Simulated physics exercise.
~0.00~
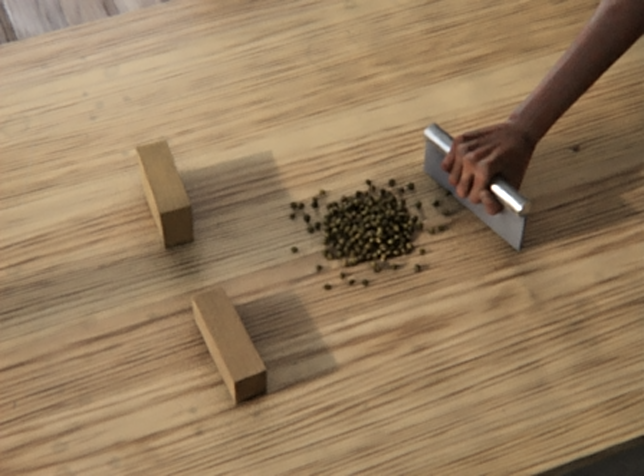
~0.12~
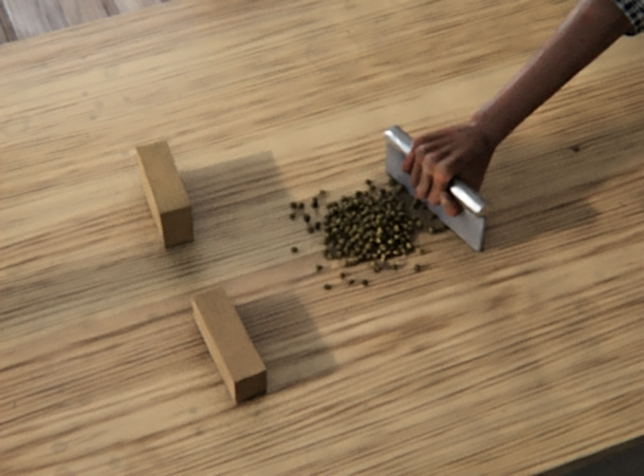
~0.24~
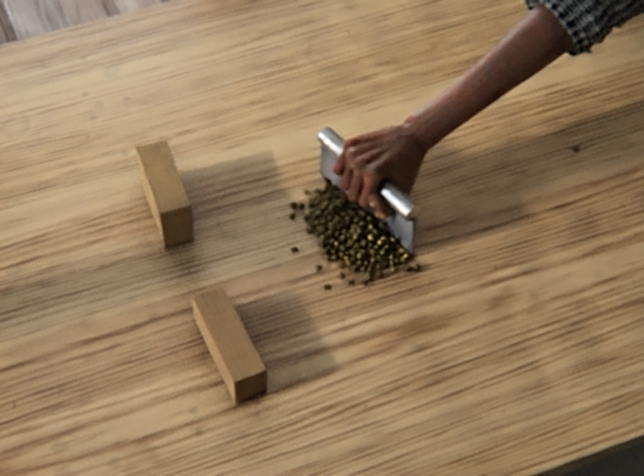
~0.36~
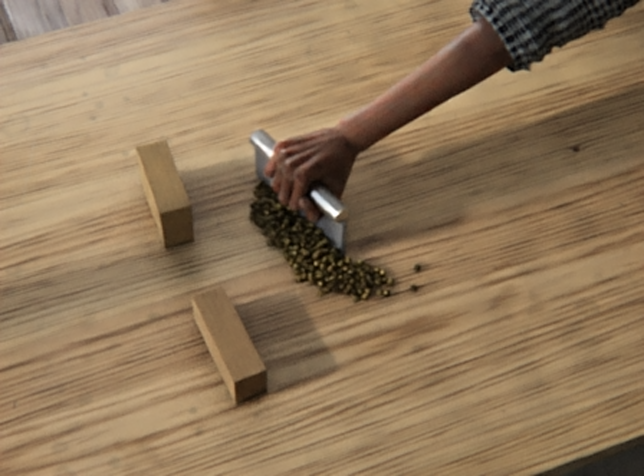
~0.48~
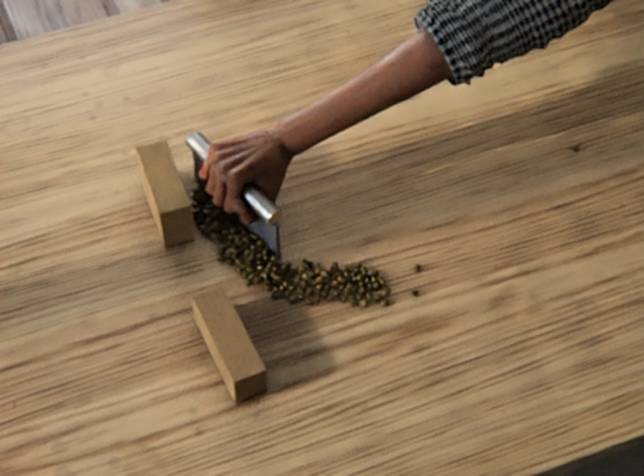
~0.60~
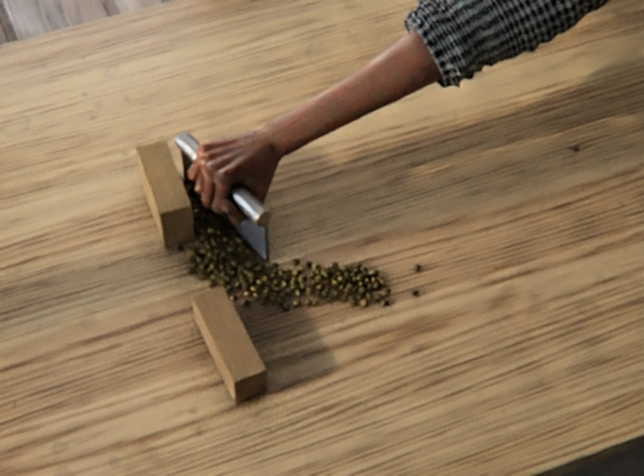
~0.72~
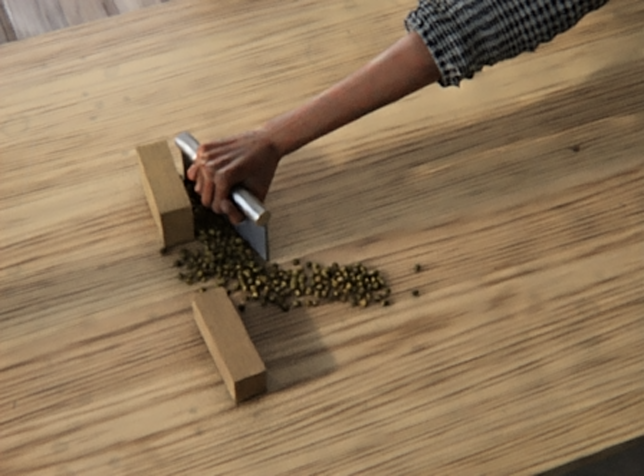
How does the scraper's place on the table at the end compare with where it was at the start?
At the start the scraper is on the right side of the table, beyond the pile of lentils. By the end it is well to the left, close beside the upper wooden block.
